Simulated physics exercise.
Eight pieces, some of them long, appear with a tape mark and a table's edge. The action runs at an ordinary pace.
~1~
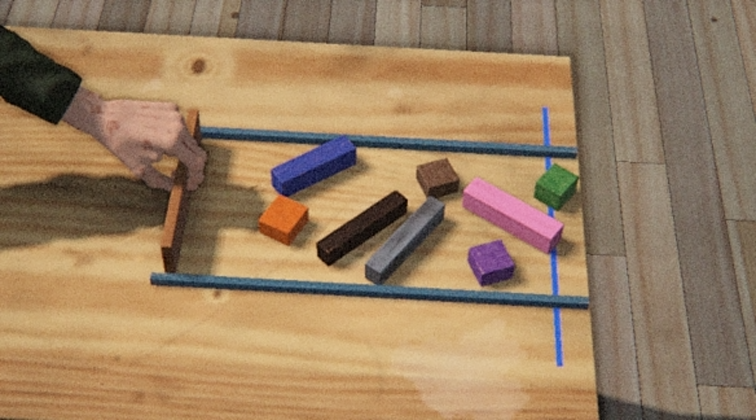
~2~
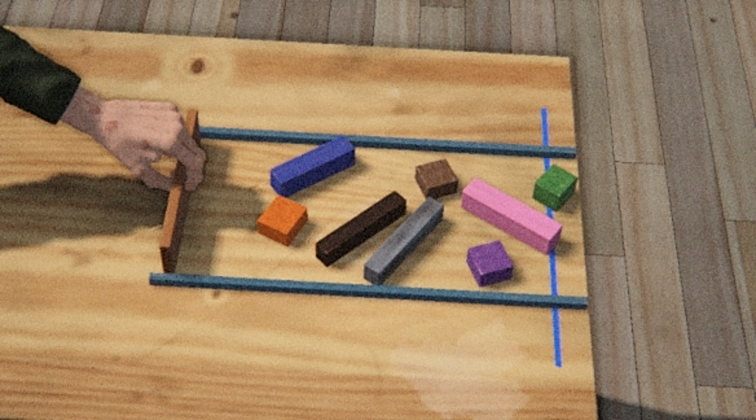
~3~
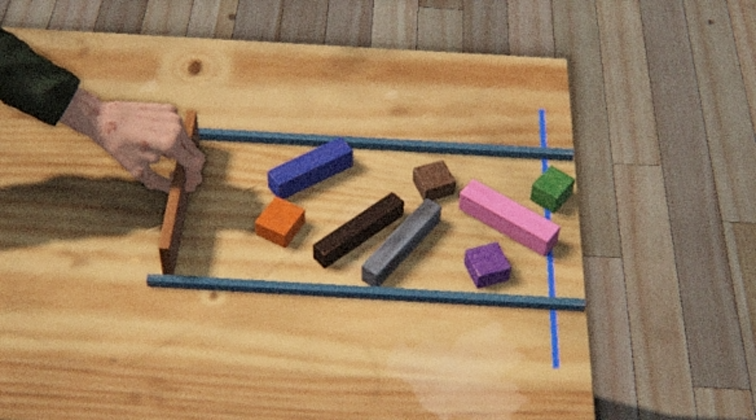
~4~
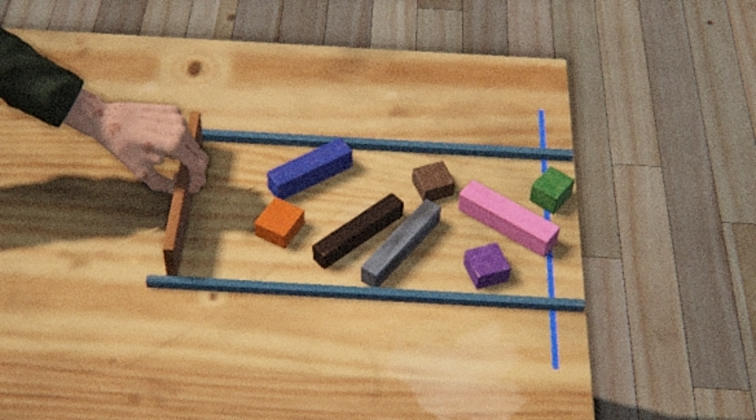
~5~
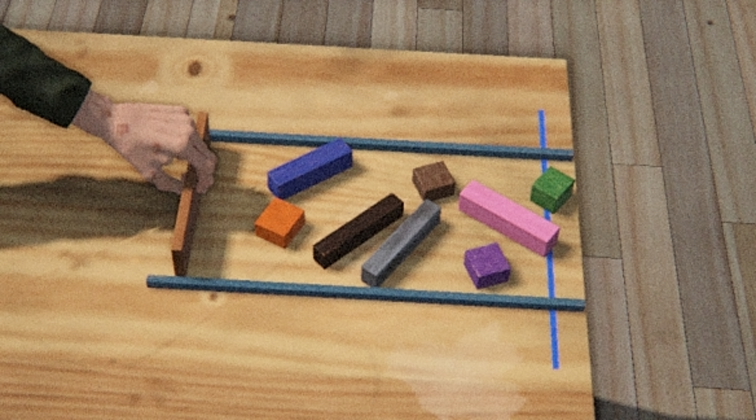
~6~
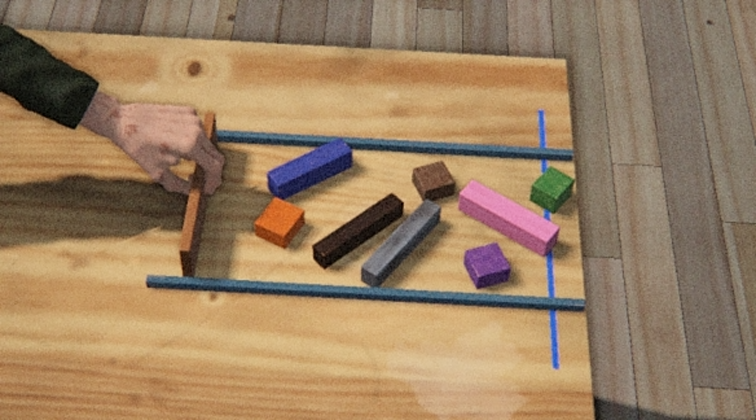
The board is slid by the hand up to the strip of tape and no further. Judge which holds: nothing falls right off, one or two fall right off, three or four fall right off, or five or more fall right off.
Count: At least five.
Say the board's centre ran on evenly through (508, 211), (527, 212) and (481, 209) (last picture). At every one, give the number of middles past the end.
Counts by place: 3 / 4 / 1.
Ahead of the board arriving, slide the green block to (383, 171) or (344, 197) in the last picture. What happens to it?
Trial 1: Off; trial 2: Off.
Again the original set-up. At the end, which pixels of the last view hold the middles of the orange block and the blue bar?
Listed as asked: First (567, 230), and then (575, 179).
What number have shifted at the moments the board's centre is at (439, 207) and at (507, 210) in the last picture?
First position 7; second position 8.
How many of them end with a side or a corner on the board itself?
Contact count: 2.
Soon after, none off yet; green block at rest near (552, 190); pink stick at rest near (508, 218); purple block at rest near (487, 266).
Then, none off yet; green block at rest near (552, 190); pink stick moved a little near (522, 223); purple block moving near (493, 269).
Further on, one off so far; green block moved about its own width near (574, 182); pink stick on its side near (610, 271); purple block moved well along near (578, 278).
At rest, the number that fall off is five or more; fallen, black bar, grey stick, brown block, purple block, pink stick and green block.
